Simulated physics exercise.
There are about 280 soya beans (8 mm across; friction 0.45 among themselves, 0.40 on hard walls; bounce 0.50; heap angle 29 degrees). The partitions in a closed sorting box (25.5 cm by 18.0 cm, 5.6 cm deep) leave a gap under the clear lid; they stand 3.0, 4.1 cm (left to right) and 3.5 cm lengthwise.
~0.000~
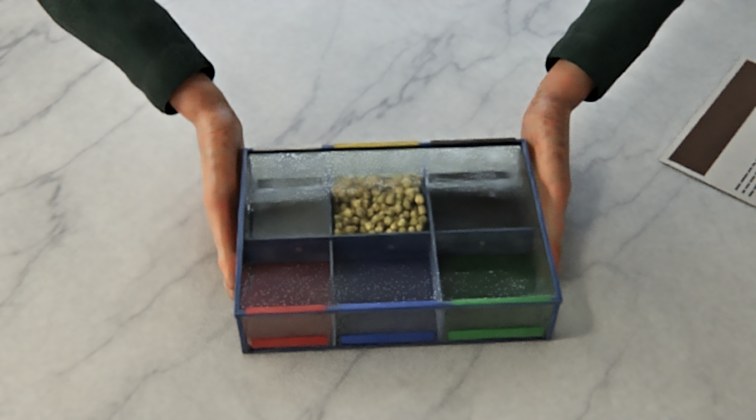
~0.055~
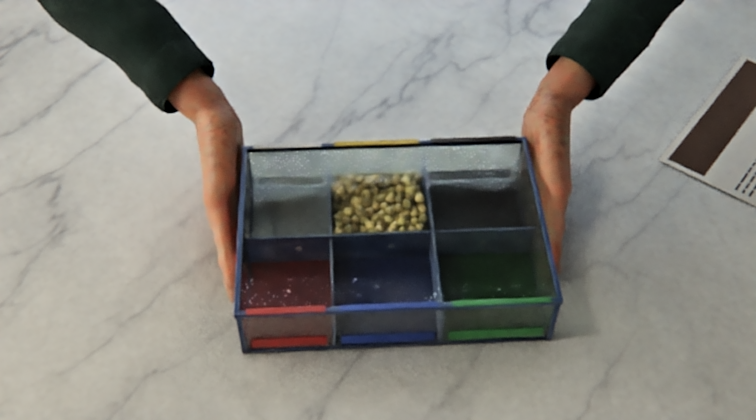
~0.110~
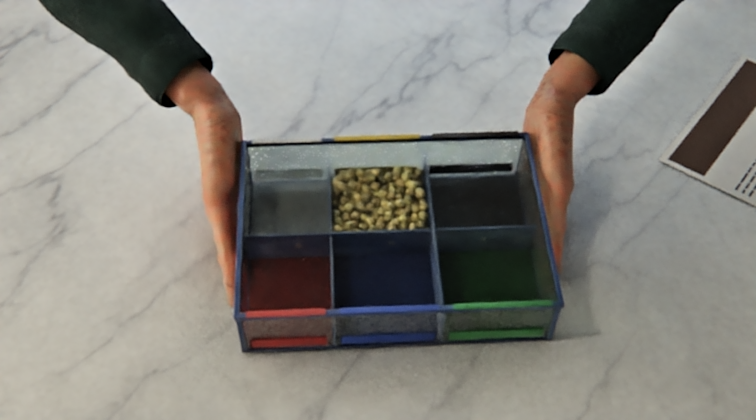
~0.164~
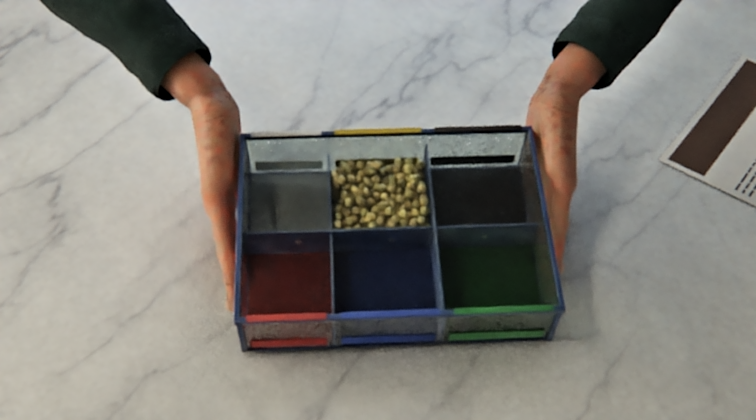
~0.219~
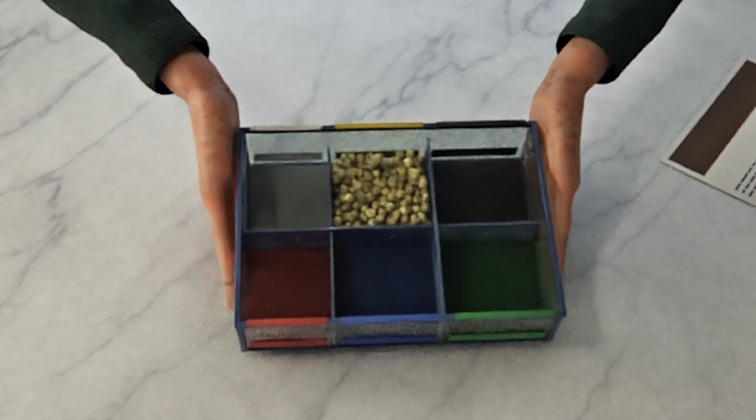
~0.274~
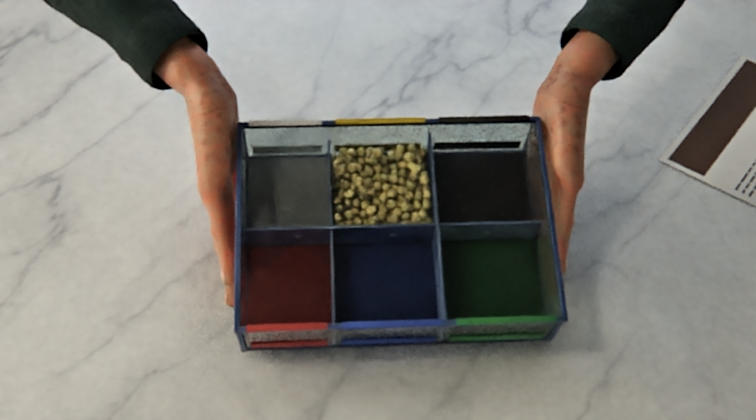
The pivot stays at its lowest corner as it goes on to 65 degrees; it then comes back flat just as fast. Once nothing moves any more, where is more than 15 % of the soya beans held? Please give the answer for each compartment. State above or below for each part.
Red: Fails; blue: Succeeds; green: Fails; yellow: Succeeds; white: Fails; black: Fails.
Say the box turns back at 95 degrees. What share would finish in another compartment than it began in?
Some 75 per cent.
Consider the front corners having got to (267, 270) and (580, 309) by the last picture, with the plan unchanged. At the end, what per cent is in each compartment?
Red 0, blue 5, green 10, yellow 80, white 0, black 5.
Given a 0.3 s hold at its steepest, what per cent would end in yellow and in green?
You'd end up with yellow at 75 per cent and green at 0 per cent.
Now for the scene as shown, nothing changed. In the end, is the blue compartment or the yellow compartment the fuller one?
Yellow.
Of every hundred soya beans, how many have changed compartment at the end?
Share changed: Approx. 20 %.
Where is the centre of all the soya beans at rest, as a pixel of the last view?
Centre at rest: Approx. (386, 235) px.
After 1.00 s, tilt 64 degrees; blue 10 %, yellow 90 %.
Then, at 1.48 s, tilt 27 degrees; blue 20 %, yellow 80 %.
After 2.04 s, tilt 0 degrees; blue 20 %, yellow 80 %.
In the end, at 2.4 s, red 0 %, blue 20 %, green 0 %, yellow 80 %, white 0 %, black 0 %.
